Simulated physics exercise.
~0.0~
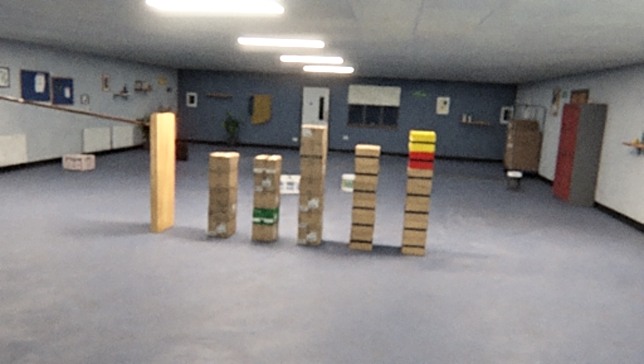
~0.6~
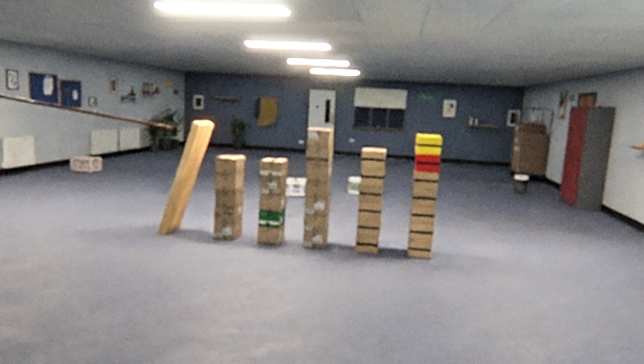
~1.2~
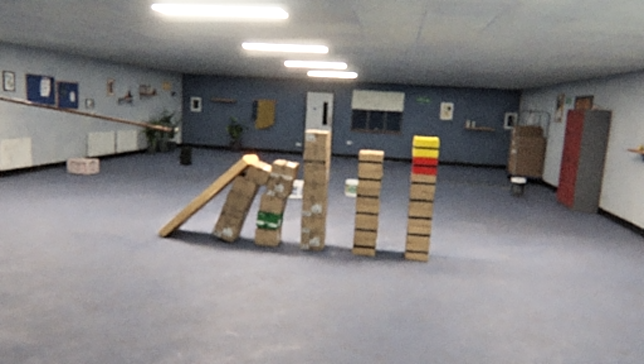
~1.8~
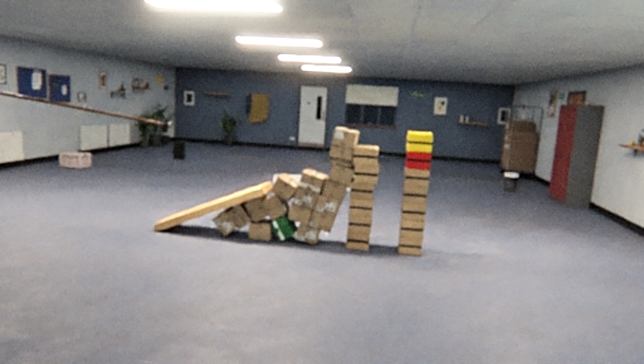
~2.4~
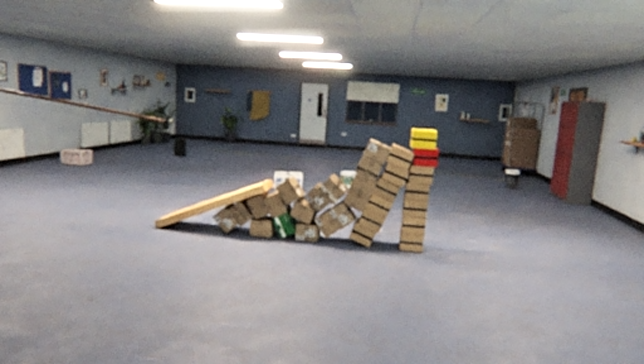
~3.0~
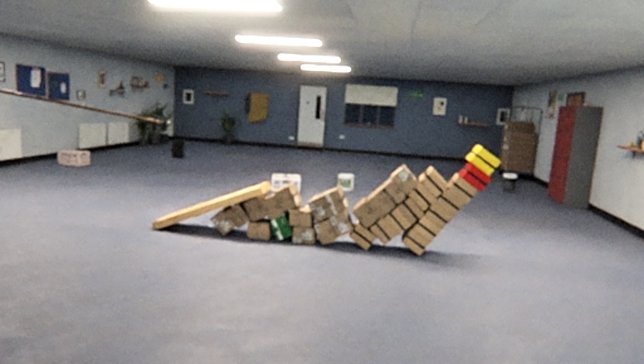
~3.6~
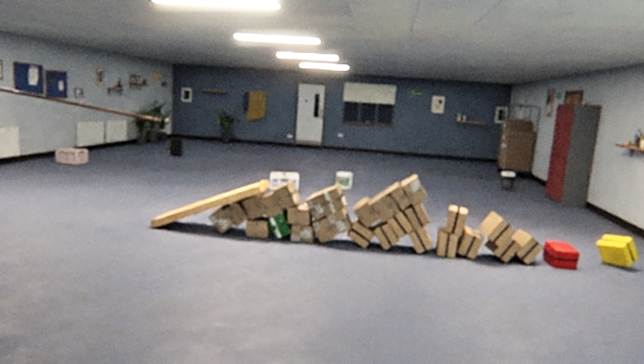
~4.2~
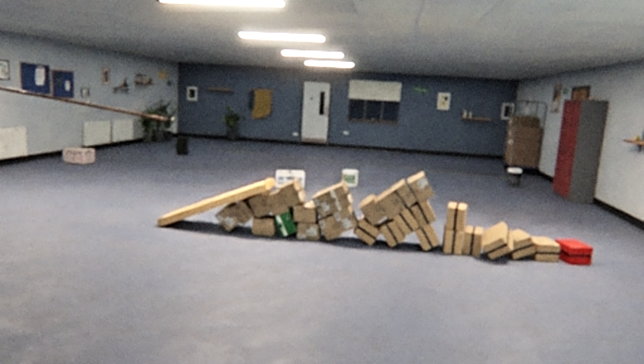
A tall wooden board tipped to the right into a row of stacked parcels, and the stacks toppled one after another until the last spilled its red and yellow parcels onto the floor, leaving a long, low heap with the board leaning on it.
